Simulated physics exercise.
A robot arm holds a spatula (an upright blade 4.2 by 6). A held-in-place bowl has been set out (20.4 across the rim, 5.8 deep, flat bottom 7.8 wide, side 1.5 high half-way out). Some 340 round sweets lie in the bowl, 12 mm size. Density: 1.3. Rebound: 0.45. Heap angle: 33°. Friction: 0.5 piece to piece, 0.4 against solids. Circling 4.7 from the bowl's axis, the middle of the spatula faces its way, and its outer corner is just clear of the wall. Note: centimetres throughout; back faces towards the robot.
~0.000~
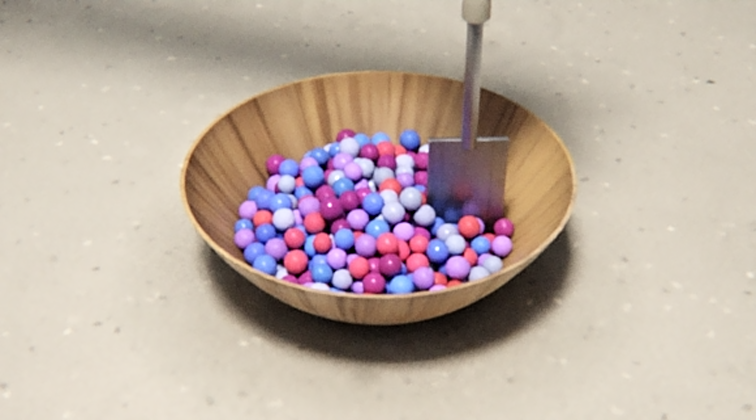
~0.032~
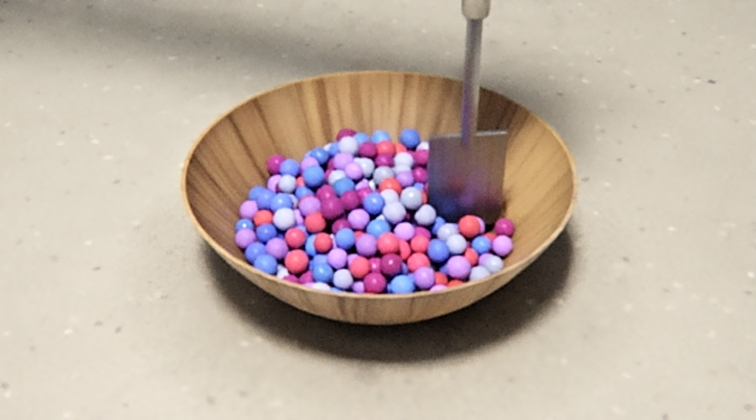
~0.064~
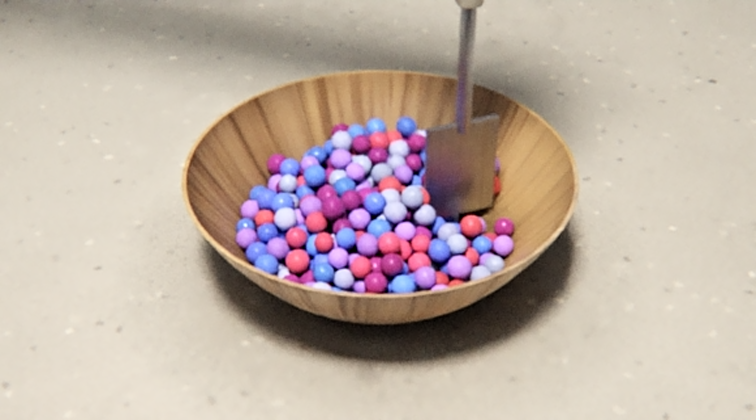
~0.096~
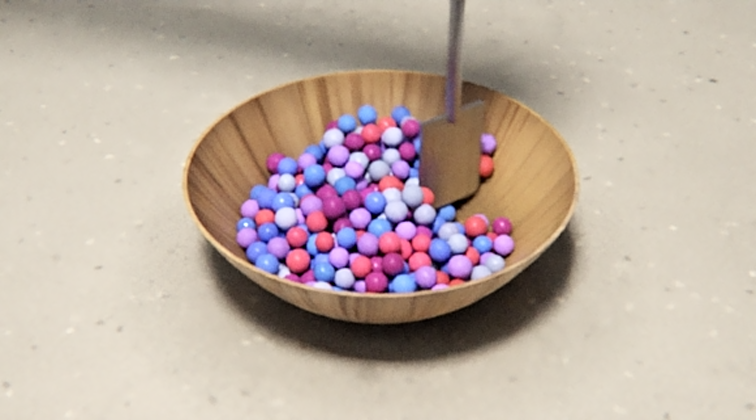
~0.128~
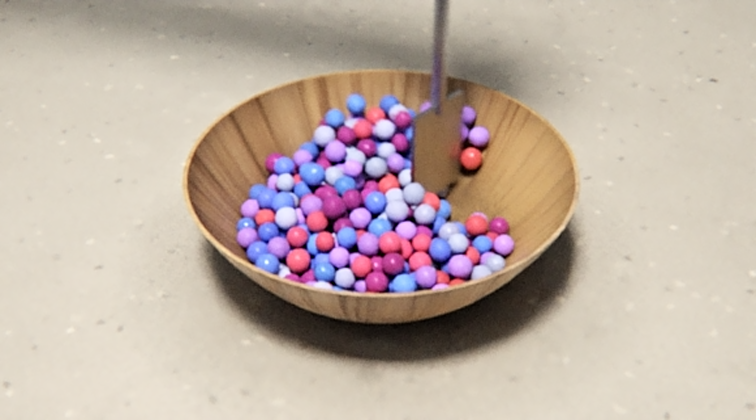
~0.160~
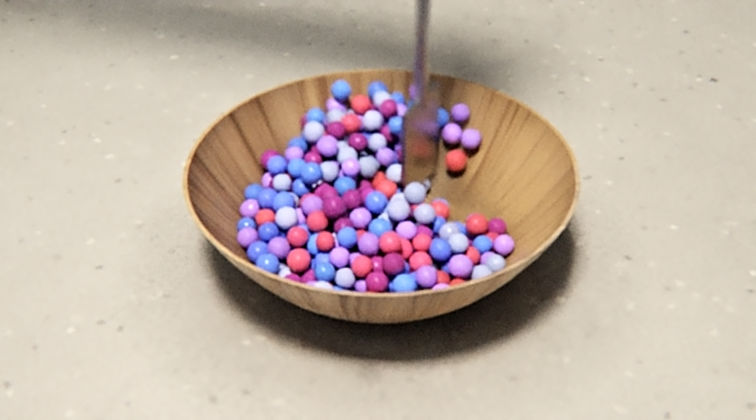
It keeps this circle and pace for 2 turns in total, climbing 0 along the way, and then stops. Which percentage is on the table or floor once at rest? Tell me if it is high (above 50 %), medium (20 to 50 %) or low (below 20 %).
It is low, below 20 %.
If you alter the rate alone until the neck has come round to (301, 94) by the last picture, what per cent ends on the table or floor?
Close to 60 in a hundred.
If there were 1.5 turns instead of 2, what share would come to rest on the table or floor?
Estimate: Near 10 %.
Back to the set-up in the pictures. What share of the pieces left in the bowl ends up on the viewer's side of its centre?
Around 40 per cent of what the bowl keeps.
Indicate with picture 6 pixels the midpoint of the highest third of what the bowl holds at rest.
Roughly pixel (457, 174).
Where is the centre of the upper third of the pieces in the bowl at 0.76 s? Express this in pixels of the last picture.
The top third is centred near (495, 202) in the last picture.
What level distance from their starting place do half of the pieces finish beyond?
Something near 10 cm, measured level.
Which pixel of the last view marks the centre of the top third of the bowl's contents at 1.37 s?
Centre estimate: (322, 256).
By 0.76 s, 321° round, highest piece 8 above the table; 328 in the bowl, 16 on the table or floor.
By 1.37 s, 221° round, highest piece 8 above the table; 309 in the bowl, 30 on the table or floor, 5 in flight or on the tool.
By 1.87 s, 0° round, highest piece 6 above the table; 301 in the bowl, 43 on the table or floor.
By 2.57 s, 0° round, highest piece 6 above the table; 301 in the bowl, 43 on the table or floor.
Final count, 301 in the bowl, 43 on the table or floor. That is 12 % on the table or floor.
